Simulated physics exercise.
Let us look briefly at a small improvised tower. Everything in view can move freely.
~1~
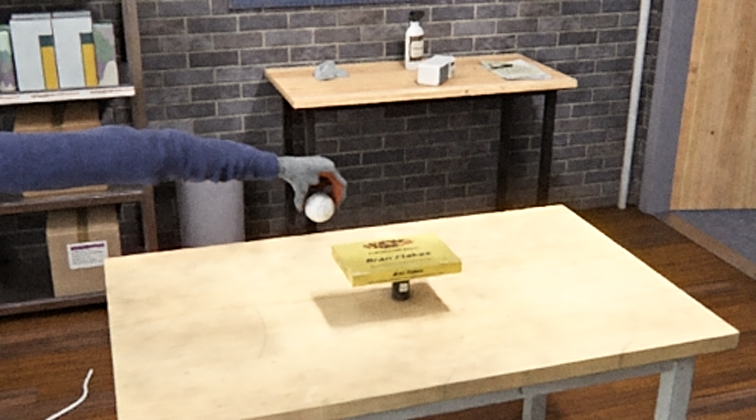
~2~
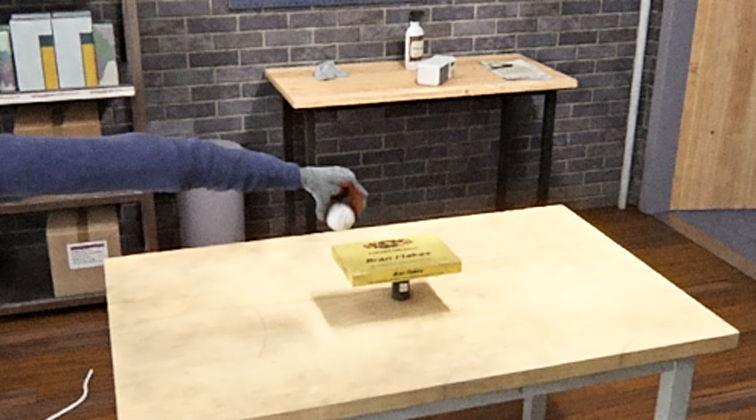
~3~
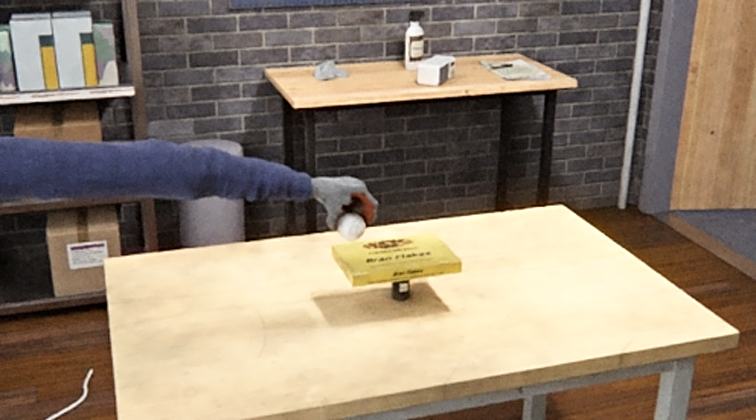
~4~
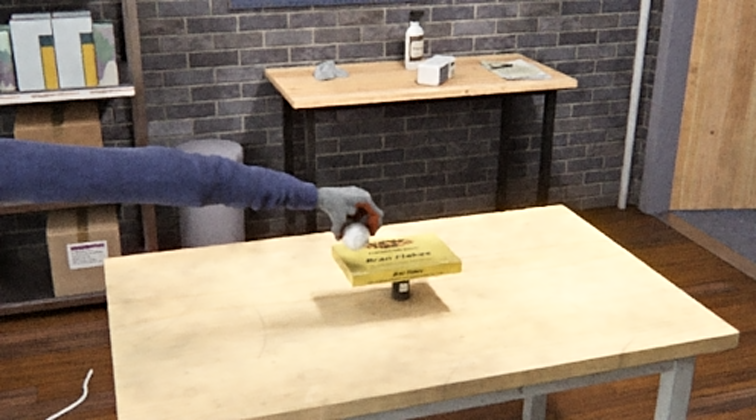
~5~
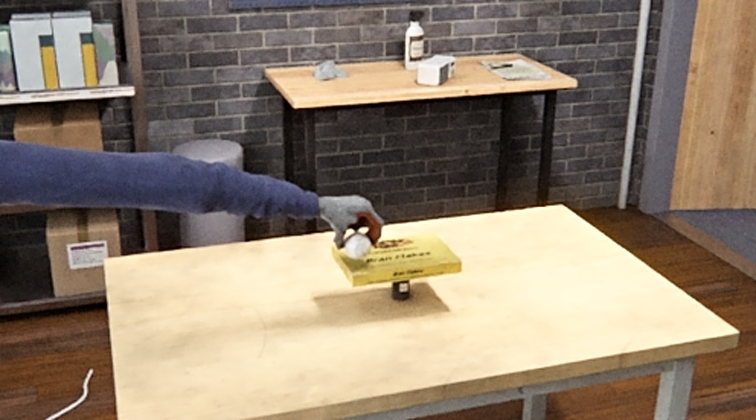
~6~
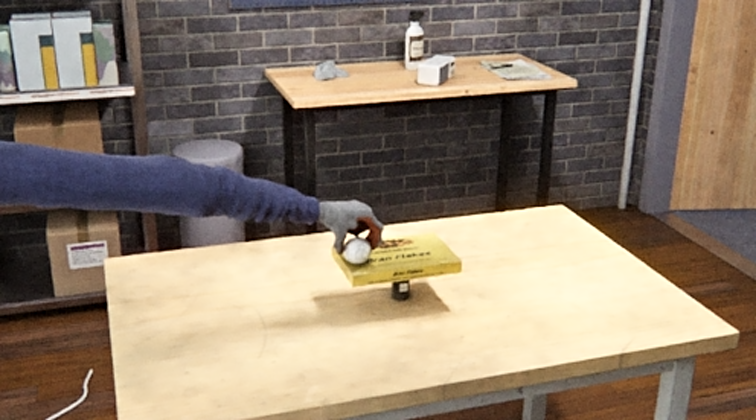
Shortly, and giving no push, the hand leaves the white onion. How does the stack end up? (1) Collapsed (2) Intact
Answer: 1.
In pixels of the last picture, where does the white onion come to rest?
It ends up close to (329, 301).
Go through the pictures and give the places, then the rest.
In the first picture, on its way; white onion (320, 207); yellow packet (396, 259).
In the second picture, on its way; white onion (340, 217); yellow packet (396, 259).
In the third picture, on its way; white onion (351, 227); yellow packet (396, 259).
In the fourth picture, on its way; white onion (356, 236); yellow packet (396, 259).
In the fifth picture, on its way; white onion (357, 245); yellow packet (396, 259).
In the sixth picture, set down, still held; white onion (357, 250); yellow packet (396, 259).
Then, 0.30 s past the last view, white onion now fallen; yellow packet rocked 36° from its first pose.
Then, 0.40 s past the last view, yellow packet rocked 46° from its first pose.
Then, 0.50 s past the last view, as before.
Finally, fallen, white onion; down or leaning hard in the stack, yellow packet; black shaker still in place. Final places as the last picture's camera would see them, white onion near (329, 301). The stack gives way.
